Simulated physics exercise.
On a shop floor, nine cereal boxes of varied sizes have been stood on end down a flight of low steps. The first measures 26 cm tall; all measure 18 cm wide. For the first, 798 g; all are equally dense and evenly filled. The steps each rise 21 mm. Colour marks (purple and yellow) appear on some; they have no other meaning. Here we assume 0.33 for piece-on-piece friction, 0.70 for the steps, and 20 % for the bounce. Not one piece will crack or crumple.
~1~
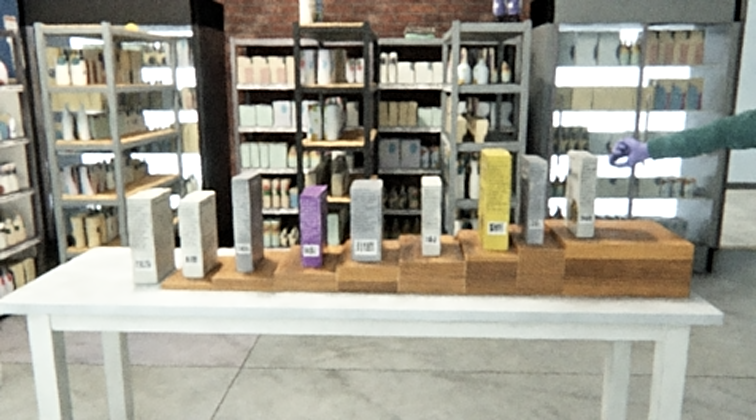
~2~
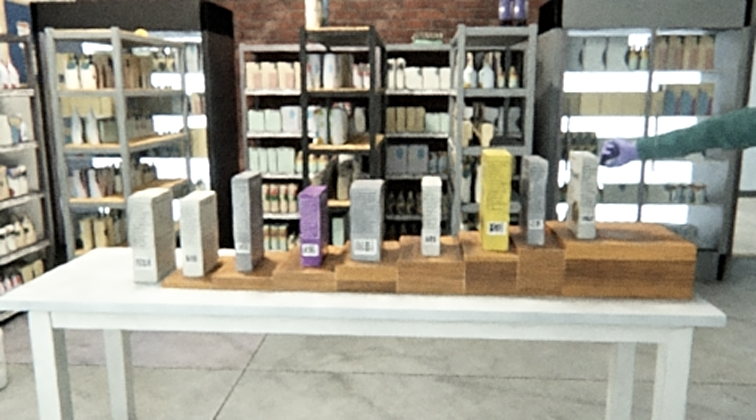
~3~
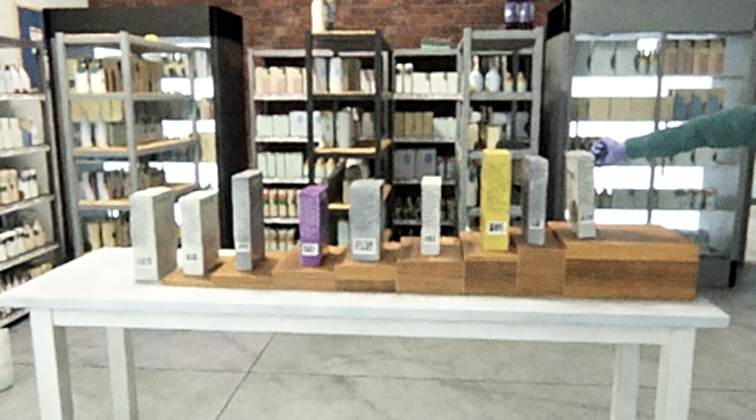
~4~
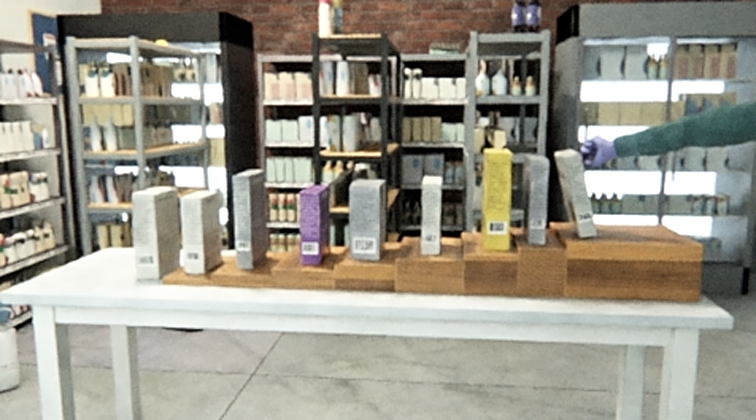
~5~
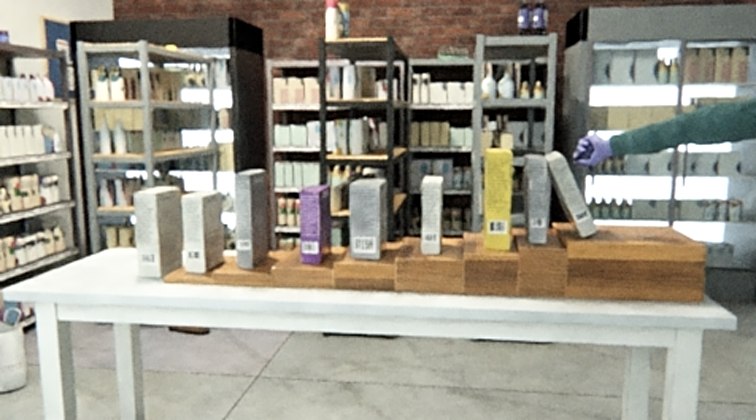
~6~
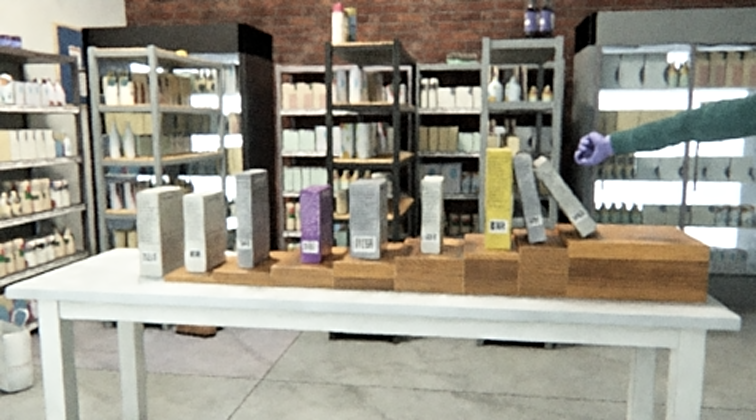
A purple-gloved hand on a green-sleeved arm reaches in from the right toward a row of nine upright boxes on low wooden steps atop a white table, seen from the front in a shop with stocked shelves behind. Most boxes are grey or white, with a purple one left of centre and a yellow one toward the right. As the camera shifts slightly, the hand pushes the rightmost box, which tilts left against its grey neighbour, and that one leans toward the yellow box.
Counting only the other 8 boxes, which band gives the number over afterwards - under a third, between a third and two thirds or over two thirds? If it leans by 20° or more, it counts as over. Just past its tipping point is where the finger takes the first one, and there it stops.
I would say upwards of two thirds of them.
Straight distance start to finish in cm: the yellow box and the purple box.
The yellow one ends 20 cm from its start and the purple one 20 cm.
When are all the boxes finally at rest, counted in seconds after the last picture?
Around 1.5 s.
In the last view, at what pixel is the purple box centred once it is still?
Near (276, 242).
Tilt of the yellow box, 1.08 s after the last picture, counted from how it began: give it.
At that moment, roughly 80 degrees.
Then, 0.40 s on from the sixth picture, 2 of the 8 other boxes over; yellow box tipped 25°.
Then, 0.68 s on from the sixth picture, 3 of the 8 other boxes over; yellow box tipped 66°.
Then, 1.08 s on from the sixth picture, 6 of the 8 other boxes over; yellow box lying flat; purple box tipped 70°.
Then, 1.44 s on from the sixth picture, 8 of the 8 other boxes over; purple box lying flat; yellow box lying flat.
Finally, 8 of the 8 other boxes over; purple box lying flat; yellow box lying flat. That is 100 per cent. Not one is left standing. Seen by the last camera, middles, purple box near (277, 242), yellow box near (438, 222).
